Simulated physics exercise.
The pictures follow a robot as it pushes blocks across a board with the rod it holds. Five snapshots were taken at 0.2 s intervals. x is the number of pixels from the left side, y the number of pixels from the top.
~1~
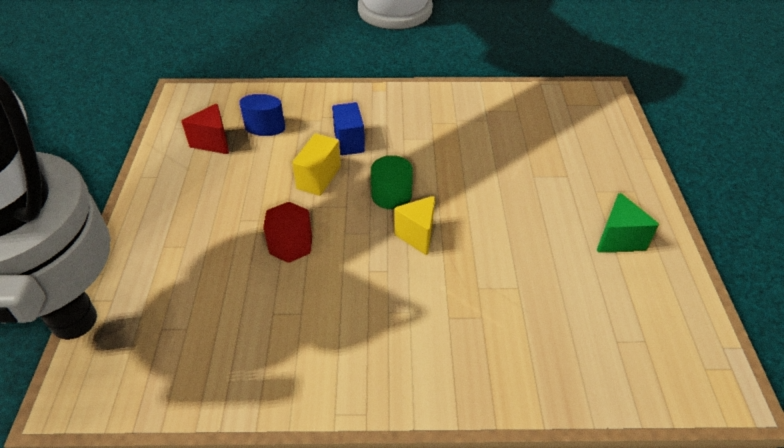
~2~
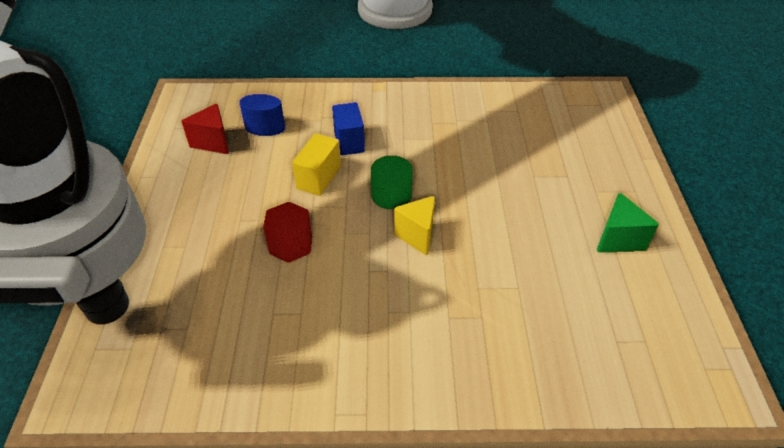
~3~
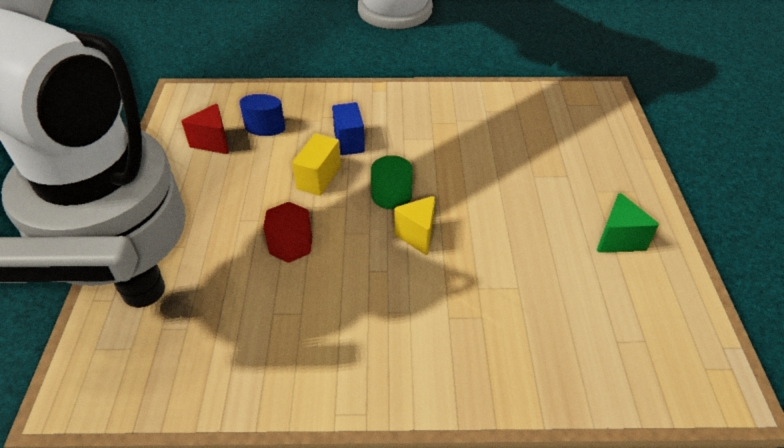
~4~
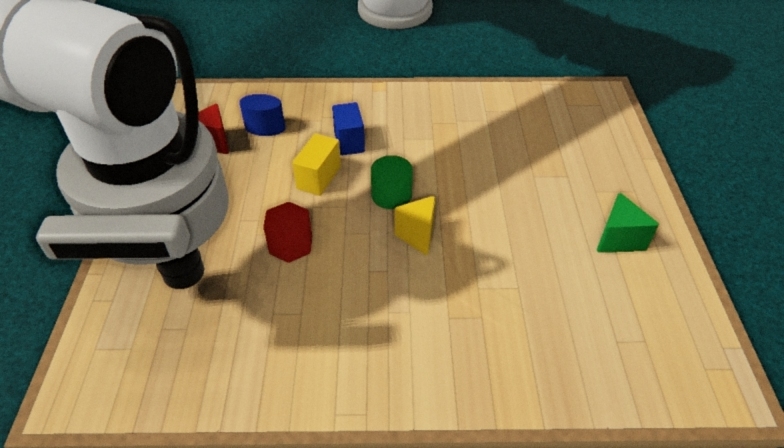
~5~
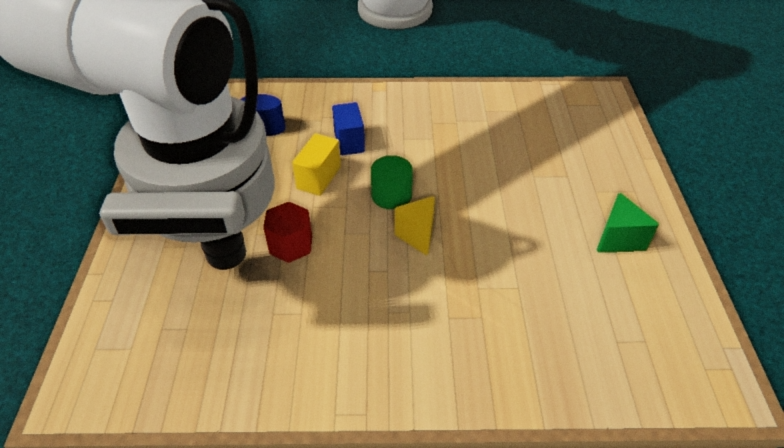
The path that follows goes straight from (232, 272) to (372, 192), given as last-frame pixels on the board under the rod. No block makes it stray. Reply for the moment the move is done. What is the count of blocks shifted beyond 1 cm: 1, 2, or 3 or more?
A pair of blocks is moved.
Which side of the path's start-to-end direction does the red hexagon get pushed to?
Toward the right.
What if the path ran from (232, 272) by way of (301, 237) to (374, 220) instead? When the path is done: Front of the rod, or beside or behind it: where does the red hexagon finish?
Ahead of the rod.
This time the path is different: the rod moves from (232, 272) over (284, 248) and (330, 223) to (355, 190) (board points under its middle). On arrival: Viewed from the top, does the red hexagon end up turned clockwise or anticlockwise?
Clockwise, looking down.
On the path given first. One third of the way, rod at (281, 226); red hexagon at (320, 204).
Two thirds of the way, rod at (328, 200); red hexagon at (367, 189), turned 50° clockwise; green round block at (398, 167).
At the end, rod at (371, 176); red hexagon at (395, 189), turned 95° clockwise; yellow rectangle still; green round block at (418, 163).
